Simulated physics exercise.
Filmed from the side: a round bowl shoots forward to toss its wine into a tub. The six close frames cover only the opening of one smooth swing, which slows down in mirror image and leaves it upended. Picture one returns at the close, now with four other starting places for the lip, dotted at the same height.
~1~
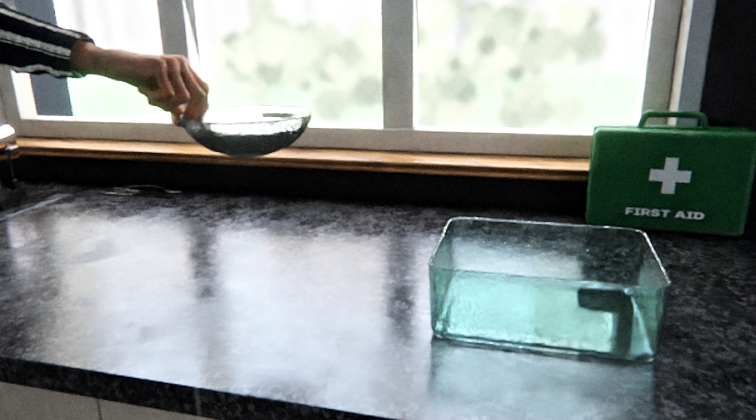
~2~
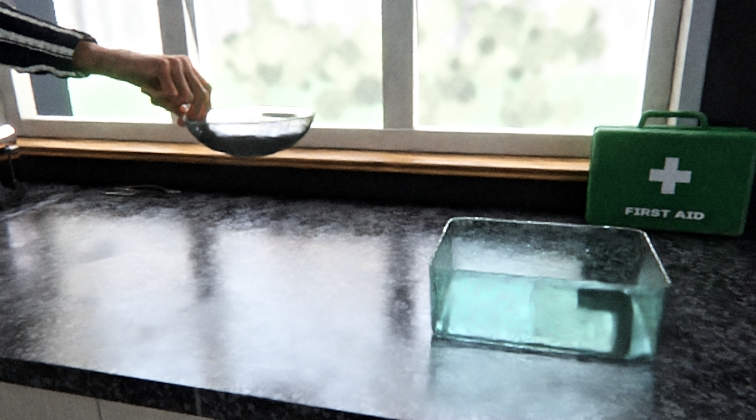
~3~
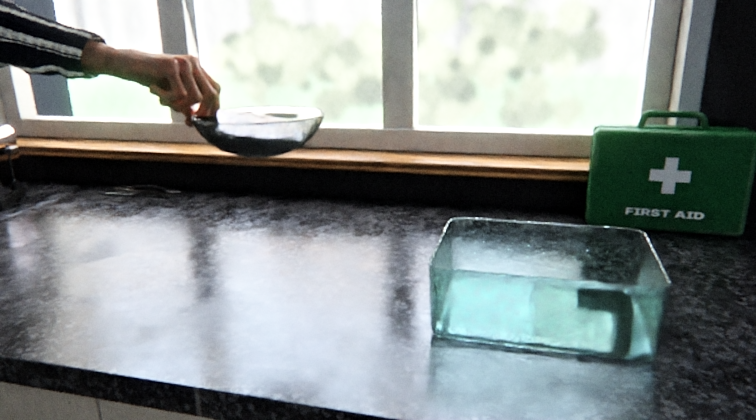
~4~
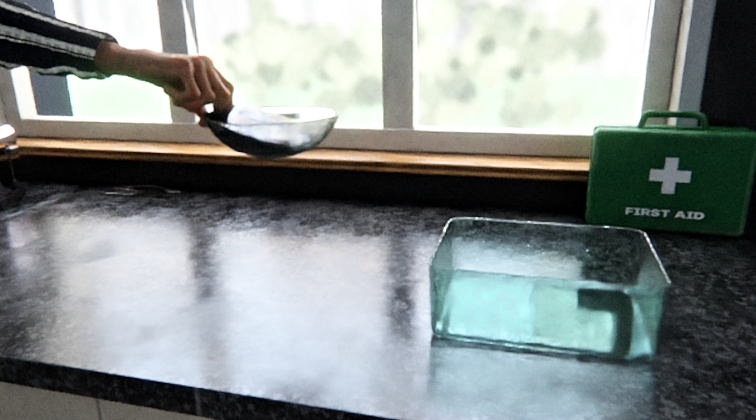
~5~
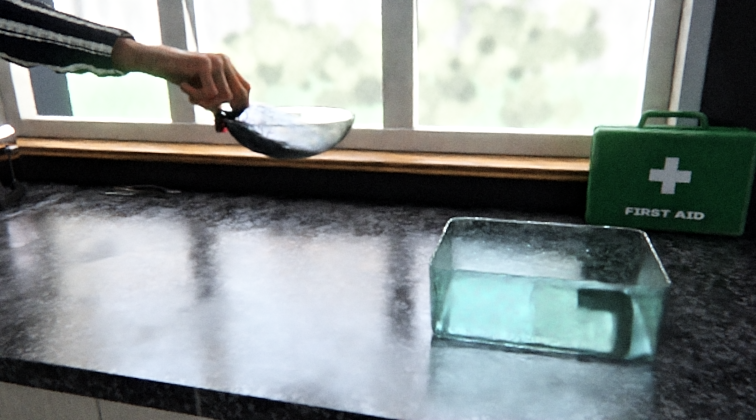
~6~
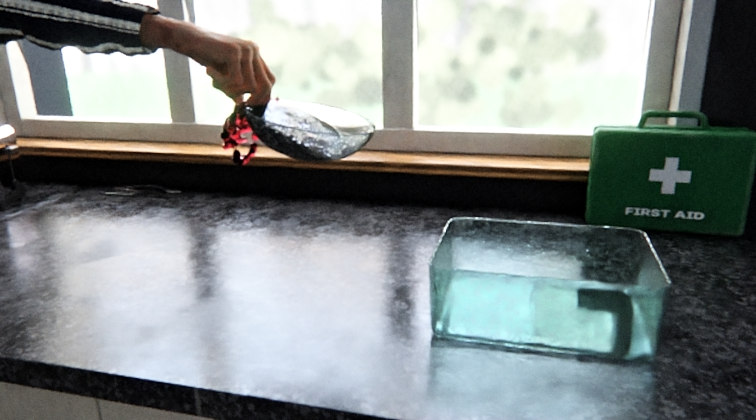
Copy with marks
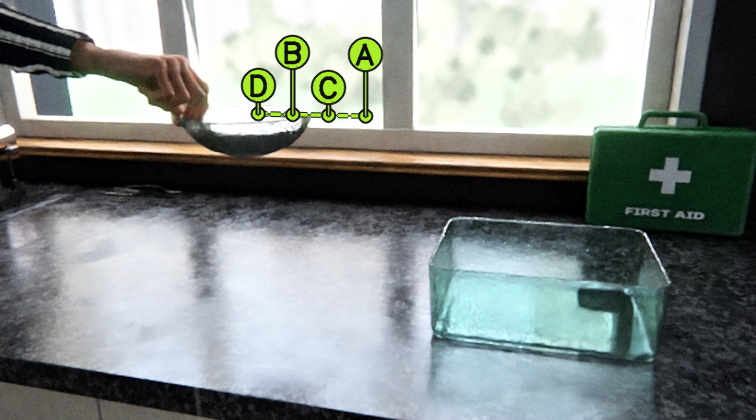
A hand in a dark striped sleeve holds a round glass bowl at the upper left, before a bright window, above a black speckled counter seen from the side by a still camera. A clear, green-tinted tub sits at right near a green first aid case with a white cross. The hand carries the bowl rightward, dark red liquid slips over its rear rim beneath the fingers, and the bowl tilts slightly.
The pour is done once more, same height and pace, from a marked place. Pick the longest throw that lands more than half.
Take C.
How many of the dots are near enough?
Two of the four.
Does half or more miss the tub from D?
Yes, it does.
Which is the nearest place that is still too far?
Place B.
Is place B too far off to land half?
Yes.
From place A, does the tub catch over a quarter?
Yes, clearly.
On the marked copy, A at (365, 116); B at (292, 114); C at (328, 115); D at (258, 113).
With A, about 76 % lands in the tub, 14 % falls short and 10 % goes beside or beyond.
With B, about 28 % lands in the tub, 67 % falls short and 5 % goes beside or beyond.
With C, about 66 % lands in the tub, 27 % falls short and 7 % goes beside or beyond.
With D, about 0 % lands in the tub, 98 % falls short.
